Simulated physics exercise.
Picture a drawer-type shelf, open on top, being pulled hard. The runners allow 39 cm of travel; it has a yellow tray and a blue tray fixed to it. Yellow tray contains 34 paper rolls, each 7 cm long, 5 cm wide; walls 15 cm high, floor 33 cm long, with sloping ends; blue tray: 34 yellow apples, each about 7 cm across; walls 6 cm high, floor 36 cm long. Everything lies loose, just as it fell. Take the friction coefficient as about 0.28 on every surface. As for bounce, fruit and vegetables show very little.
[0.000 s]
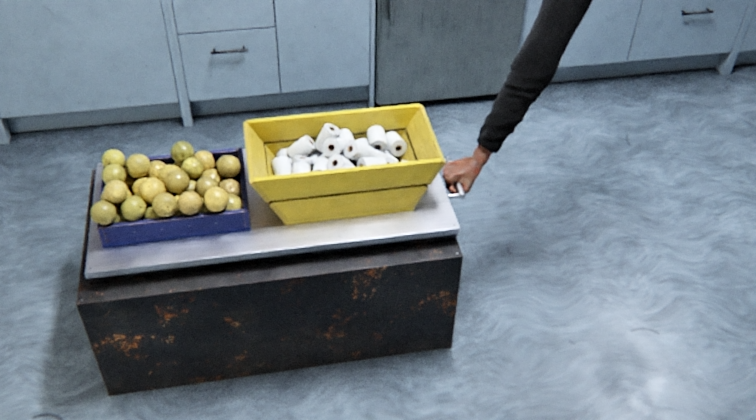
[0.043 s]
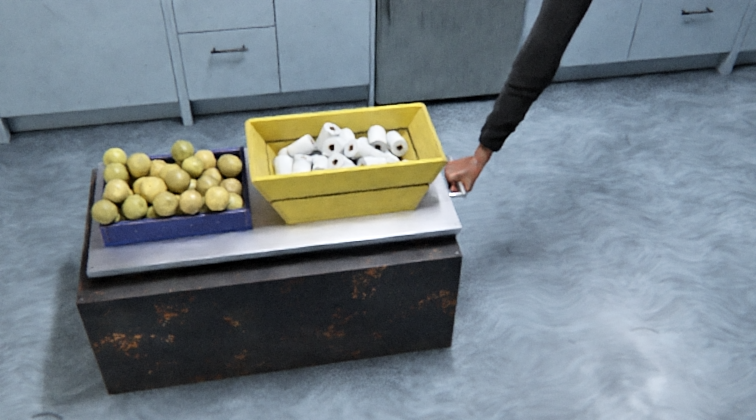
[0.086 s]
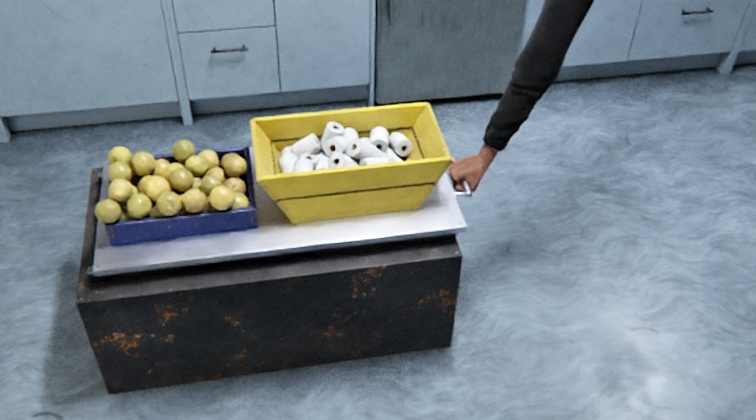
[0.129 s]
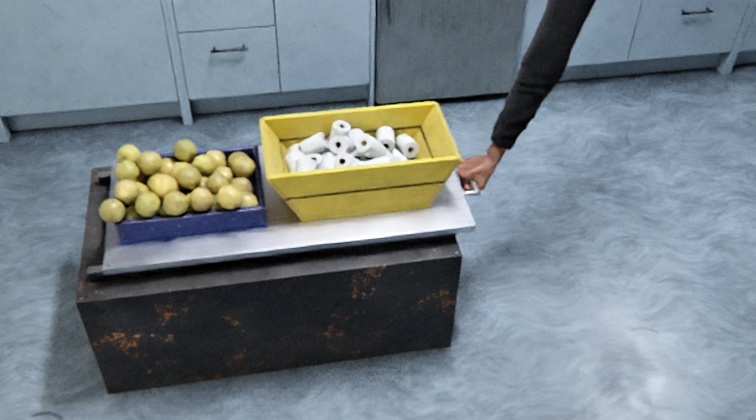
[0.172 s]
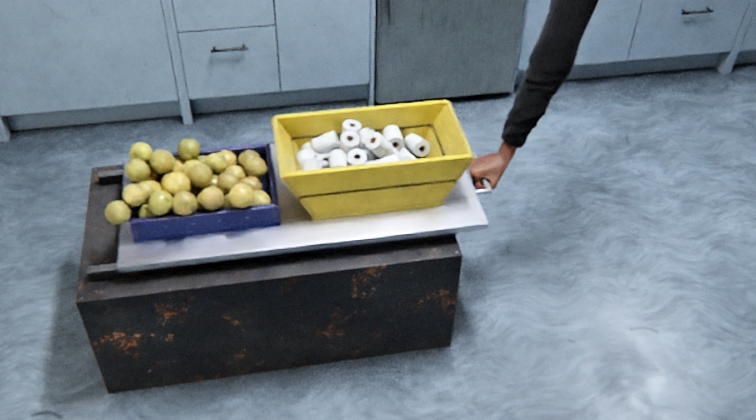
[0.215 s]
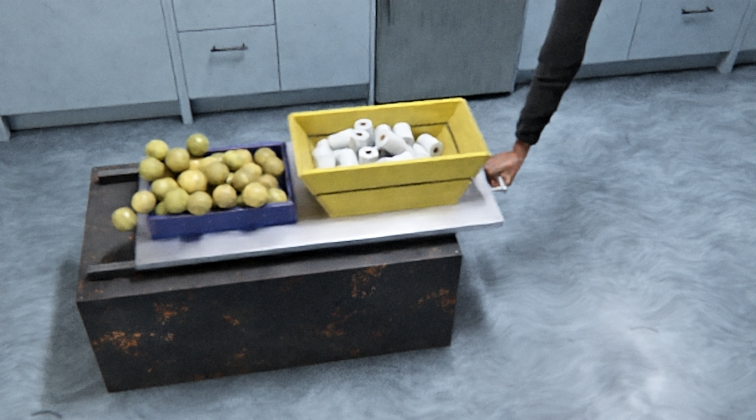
Hand pulling a metal shelf rightward from a rusty base, carrying yellow tray of paper rolls and blue tray of round yellow fruit.
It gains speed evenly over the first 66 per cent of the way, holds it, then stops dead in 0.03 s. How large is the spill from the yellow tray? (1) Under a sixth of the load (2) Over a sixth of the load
Option 1: Under a sixth of the load.
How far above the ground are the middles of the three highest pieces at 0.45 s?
About 60 cm up.
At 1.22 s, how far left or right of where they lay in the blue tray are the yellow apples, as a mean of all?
On average they sit some 8 cm further right.
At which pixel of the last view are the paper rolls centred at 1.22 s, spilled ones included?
Centre approx. (489, 157).
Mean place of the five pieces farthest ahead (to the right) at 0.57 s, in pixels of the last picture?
Near (560, 113) in pixels.
After 0.37 s, the shelf hits its stop.
After 0.45 s, the yellow tray has all 34 and the blue tray is down by 7 of 34.
After 0.57 s, the yellow tray is down by 1 of 34 and the blue tray is down by 8 of 34.
After 0.79 s, the yellow tray is down by 2 of 34 and the blue tray is down by 10 of 34.
Outcome (at 1.22 s), the yellow tray is down by 2 of 34 and the blue tray is down by 10 of 34. Asked share, 2 of 34, 6 per cent.
